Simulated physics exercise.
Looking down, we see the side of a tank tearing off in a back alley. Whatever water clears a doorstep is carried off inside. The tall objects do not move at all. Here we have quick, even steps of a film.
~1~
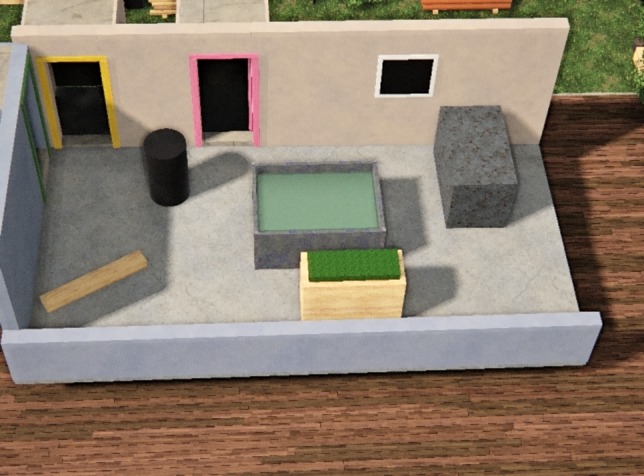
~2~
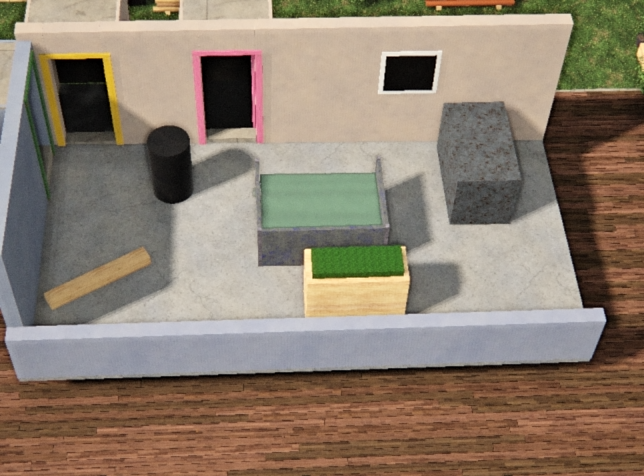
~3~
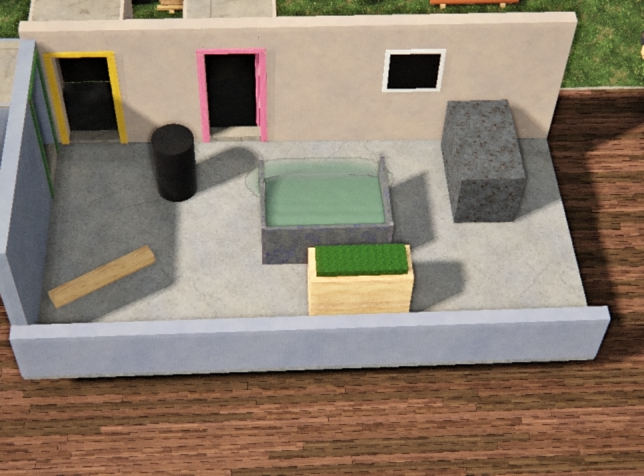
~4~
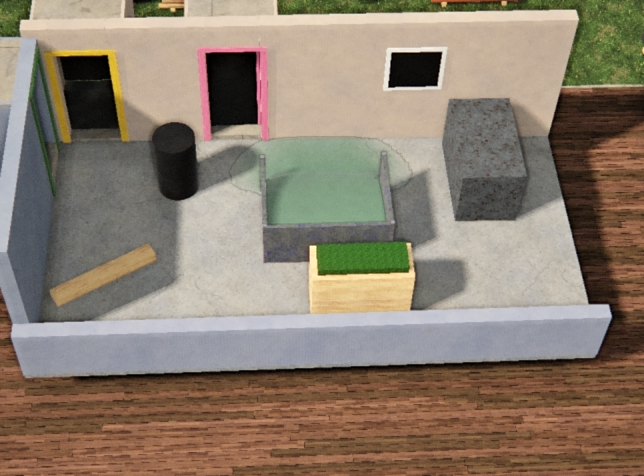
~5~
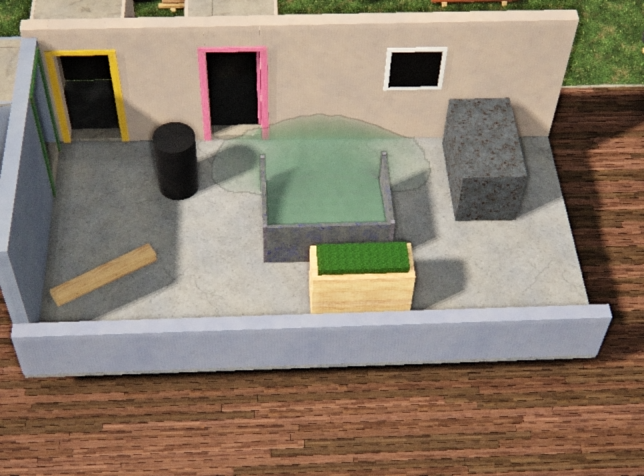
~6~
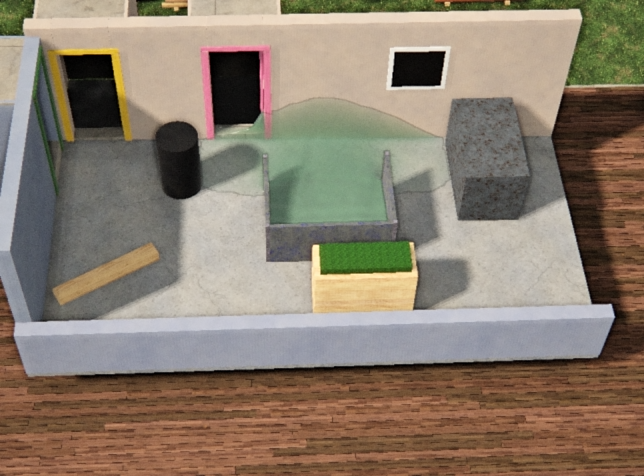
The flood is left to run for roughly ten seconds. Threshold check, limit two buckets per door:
Green door under; pink door over; yellow door over.
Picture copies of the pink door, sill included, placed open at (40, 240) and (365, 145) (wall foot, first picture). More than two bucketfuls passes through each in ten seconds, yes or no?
First falls short, then tops the limit.
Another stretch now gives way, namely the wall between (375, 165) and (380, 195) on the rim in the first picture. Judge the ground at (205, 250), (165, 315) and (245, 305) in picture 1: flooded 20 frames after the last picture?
In turn: Untouched, untouched, untouched.
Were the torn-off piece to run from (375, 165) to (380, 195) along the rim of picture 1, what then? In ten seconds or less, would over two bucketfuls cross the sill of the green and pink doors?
Result - green: Misses the line; pink: Misses the line.
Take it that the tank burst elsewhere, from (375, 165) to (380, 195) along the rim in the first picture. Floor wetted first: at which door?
I'd say the pink door.
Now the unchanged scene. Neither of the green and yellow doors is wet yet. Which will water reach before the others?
The yellow door.
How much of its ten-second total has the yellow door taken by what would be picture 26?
Roughly 45 per cent.
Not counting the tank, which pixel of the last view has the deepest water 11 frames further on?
Around (441, 150).
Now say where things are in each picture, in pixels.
In the first frame, still water in the open tank at (317, 200).
In the second frame, water pours out on the open tank's far side and has run to a hidden place.
In the third frame, water pours out on the open tank's far side and has run to (252, 177).
In the fourth frame, the front is at (403, 164), out from the gap on the open tank's far side.
In the fifth frame, water pours out on the open tank's far side and has run to (229, 140).
In the sixth frame, the front is at (439, 138), out from the gap on the open tank's far side.
A moment on, water covers 20 % of the floor; the green door not reached, the pink door over two buckets in, the yellow door wet at the sill, nothing in.
Next, water covers 35 % of the floor; the green door wet at the sill, nothing in, the pink door over two buckets in, the yellow door wet at the sill, nothing in.
Then, water covers 65 % of the floor; the green door wet at the sill, nothing in, the pink door over two buckets in, the yellow door over two buckets in.
Later, water covers 85 % of the floor; the green door wet at the sill, nothing in, the pink door over two buckets in, the yellow door over two buckets in.
In the end, water covers 85 % of the floor; the green door wet at the sill, nothing in, the pink door over two buckets in, the yellow door over two buckets in.
